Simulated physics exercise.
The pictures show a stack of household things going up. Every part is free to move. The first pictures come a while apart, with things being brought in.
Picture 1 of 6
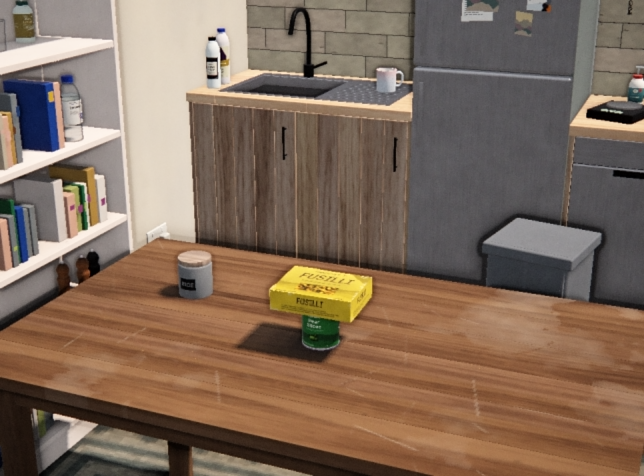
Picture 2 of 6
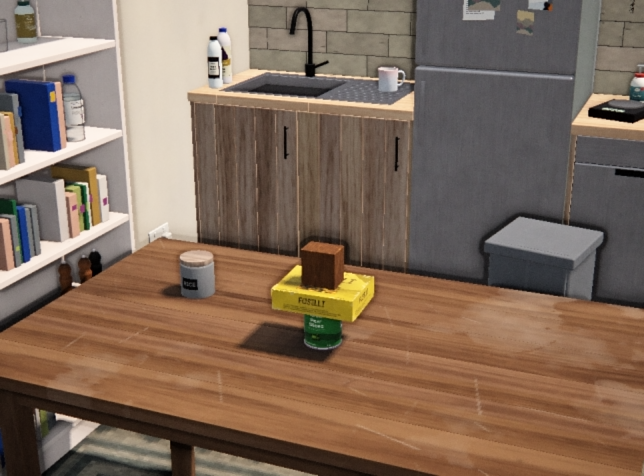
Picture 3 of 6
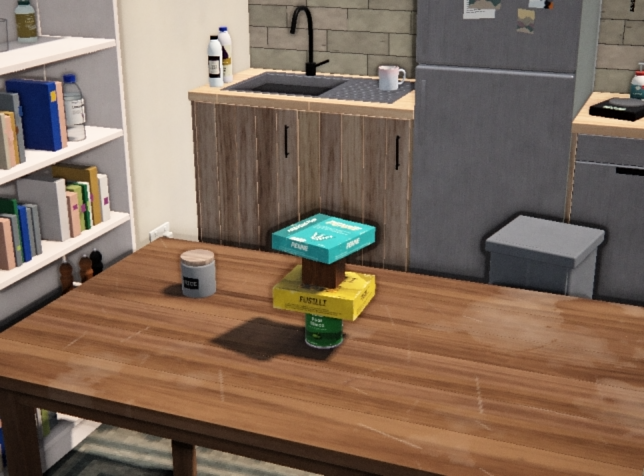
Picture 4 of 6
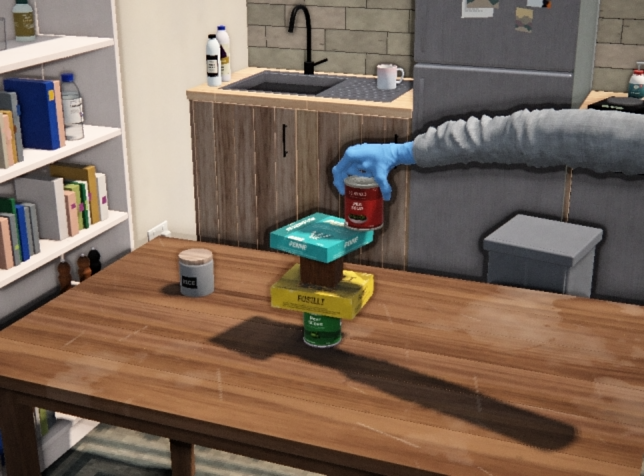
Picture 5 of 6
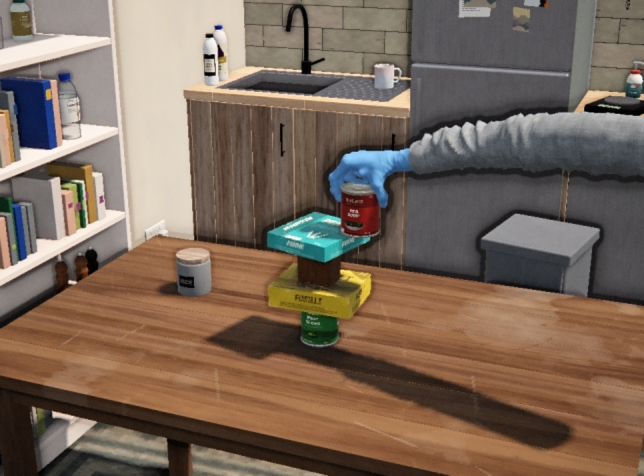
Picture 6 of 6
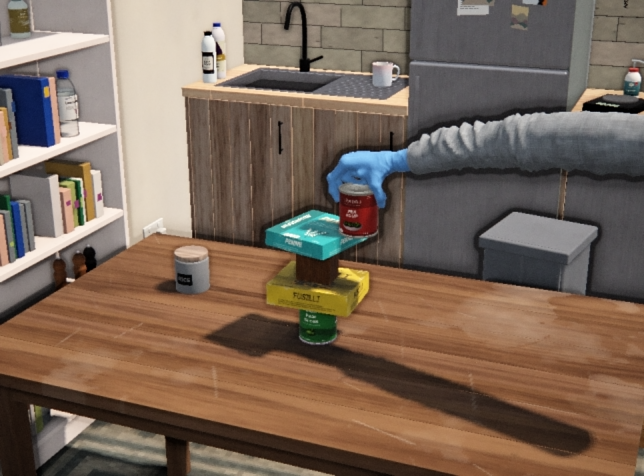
A yellow box rests on a green can on a wooden table, near a grey jar, then a brown block and a turquoise box appear on top in turn. A blue-gloved hand reaches in from the right, lowers a red can slightly onto the turquoise box's right side, and keeps hold of it.
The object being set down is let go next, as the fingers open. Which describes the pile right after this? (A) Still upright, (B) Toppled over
Toppled over (B).
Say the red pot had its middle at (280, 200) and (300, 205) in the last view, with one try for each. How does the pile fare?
On the first release the pile caves in, while on the second it stays intact.
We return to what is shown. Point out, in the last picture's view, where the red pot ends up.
About (423, 319).
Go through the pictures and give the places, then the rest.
In the first frame, the last thing is not in view yet; grey jar (195, 275).
In the second frame, the last thing is not in view yet; green pot (323, 322).
In the third frame, the last thing is not in view yet; brown block (324, 264).
The fourth frame shows on its way; red pot (364, 202); turquoise packet (322, 237).
The fifth frame shows in place under the hand; red pot (360, 210); yellow packet (320, 290).
The sixth frame shows in place under the hand; red pot (359, 210); grey jar (192, 270).
Then, 0.40 s on from there, red pot now fallen; turquoise packet turned 75° from how it was put.
Then, 0.80 s on from there, turquoise packet now fallen.
In the end, fallen, red pot and turquoise packet; the other 4 unmoved. At the end, from the last picture's camera, red pot near (423, 319). The pile gives way.
